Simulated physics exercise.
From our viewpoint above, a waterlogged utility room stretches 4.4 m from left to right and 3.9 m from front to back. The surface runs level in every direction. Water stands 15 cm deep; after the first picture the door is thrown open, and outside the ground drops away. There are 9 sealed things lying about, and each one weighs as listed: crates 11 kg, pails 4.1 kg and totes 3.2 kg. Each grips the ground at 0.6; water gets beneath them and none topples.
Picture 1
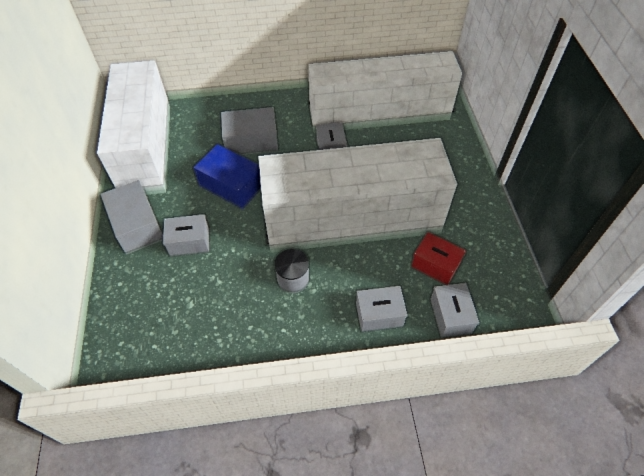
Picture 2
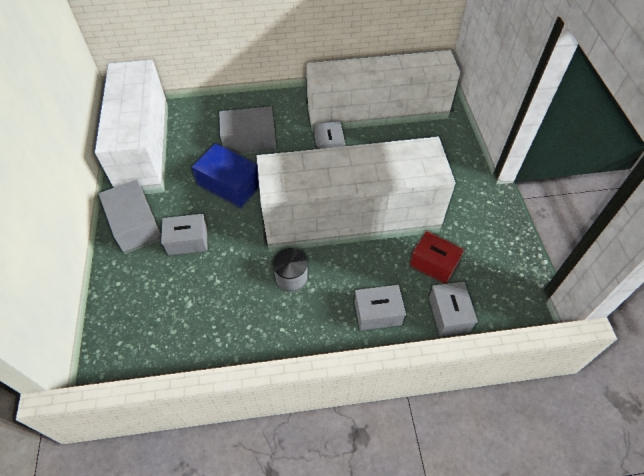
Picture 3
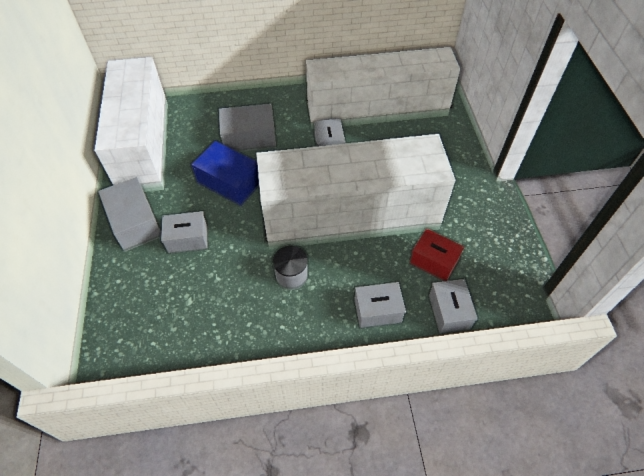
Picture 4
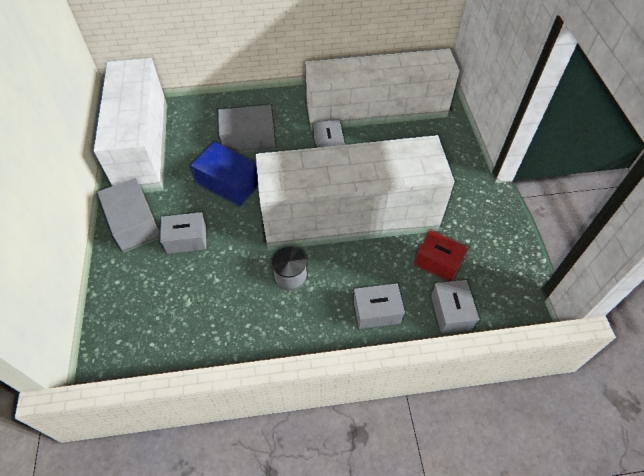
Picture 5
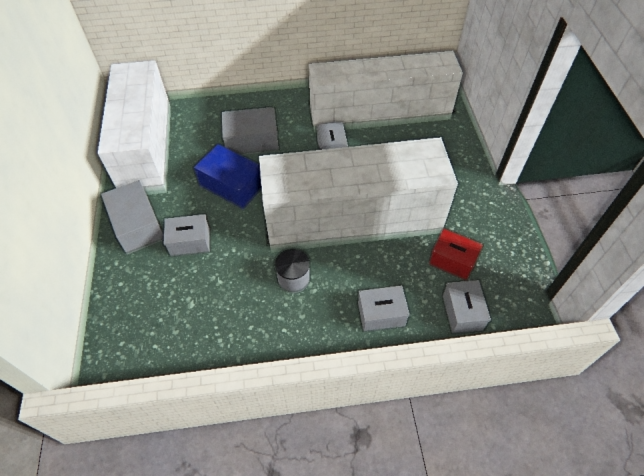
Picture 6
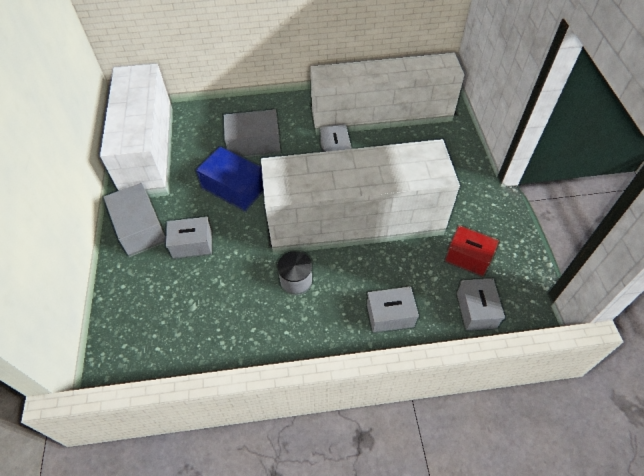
The dark door on the right opened, and after a short pause the red box slid slowly right toward the doorway, followed by the nearby gray boxes, while the blue box barely moved.
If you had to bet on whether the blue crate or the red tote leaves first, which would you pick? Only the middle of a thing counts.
I would pick the red one.
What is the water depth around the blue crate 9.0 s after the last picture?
Close to 10 centimetres.
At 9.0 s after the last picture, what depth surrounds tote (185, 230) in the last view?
I'd say some 9 cm.
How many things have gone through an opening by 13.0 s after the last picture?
5 in total.
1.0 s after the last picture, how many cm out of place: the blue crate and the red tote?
About 0 and 80 cm by then.
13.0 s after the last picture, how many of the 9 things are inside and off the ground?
Count at that moment: 4.
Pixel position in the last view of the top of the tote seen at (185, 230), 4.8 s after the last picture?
Roughly (242, 263) in the last view.
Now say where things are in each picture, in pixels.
The first frame shows the blue crate at (228, 167) floats; the red tote at (440, 252), afloat; 15 cm deep round most things; 0 of 9 have shifted.
The second frame shows the blue crate at (226, 166), afloat; the red tote at (438, 251) floats; 15 cm deep round most things; 0 of 9 have shifted.
The third frame shows the blue crate at (226, 164) floats; the red tote at (439, 249) floats; 15 cm deep round most things; 0 of 9 have shifted.
The fourth frame shows the blue crate at (225, 165) floats; the red tote at (443, 250), afloat, 6 cm from its start; 15 cm deep round most things; 1 of 9 have shifted.
The fifth frame shows the blue crate at (228, 167) floats; the red tote at (458, 248), afloat, 19 cm from its start; 15 cm deep round most things; 2 of 9 have shifted.
The sixth frame shows the blue crate at (230, 169) floats; the red tote at (474, 244) floats, 34 cm from its start; 15 cm deep round most things; 3 of 9 have shifted.
Then, 1.0 s after the last picture the blue crate is near (232, 169), 0.0 m from its start, afloat; the red tote is near (517, 238), 0.8 m from its start, afloat; 0 of 9 are out; 9 afloat.
Then, 4.8 s after the last picture the blue crate is near (254, 167), 0.2 m from its start, afloat; the red tote has gone out (1.6 s after the last picture); 3 of 9 are out; 6 afloat.
Then, 9.0 s after the last picture the blue crate is near (227, 182), 0.1 m from its start, afloat; the red tote has gone out (1.6 s after the last picture); 5 of 9 are out; 4 afloat.
Then, 13.0 s after the last picture the blue crate is near (234, 199), 0.3 m from its start, afloat; the red tote has gone out (1.6 s after the last picture); 5 of 9 are out; 4 afloat.
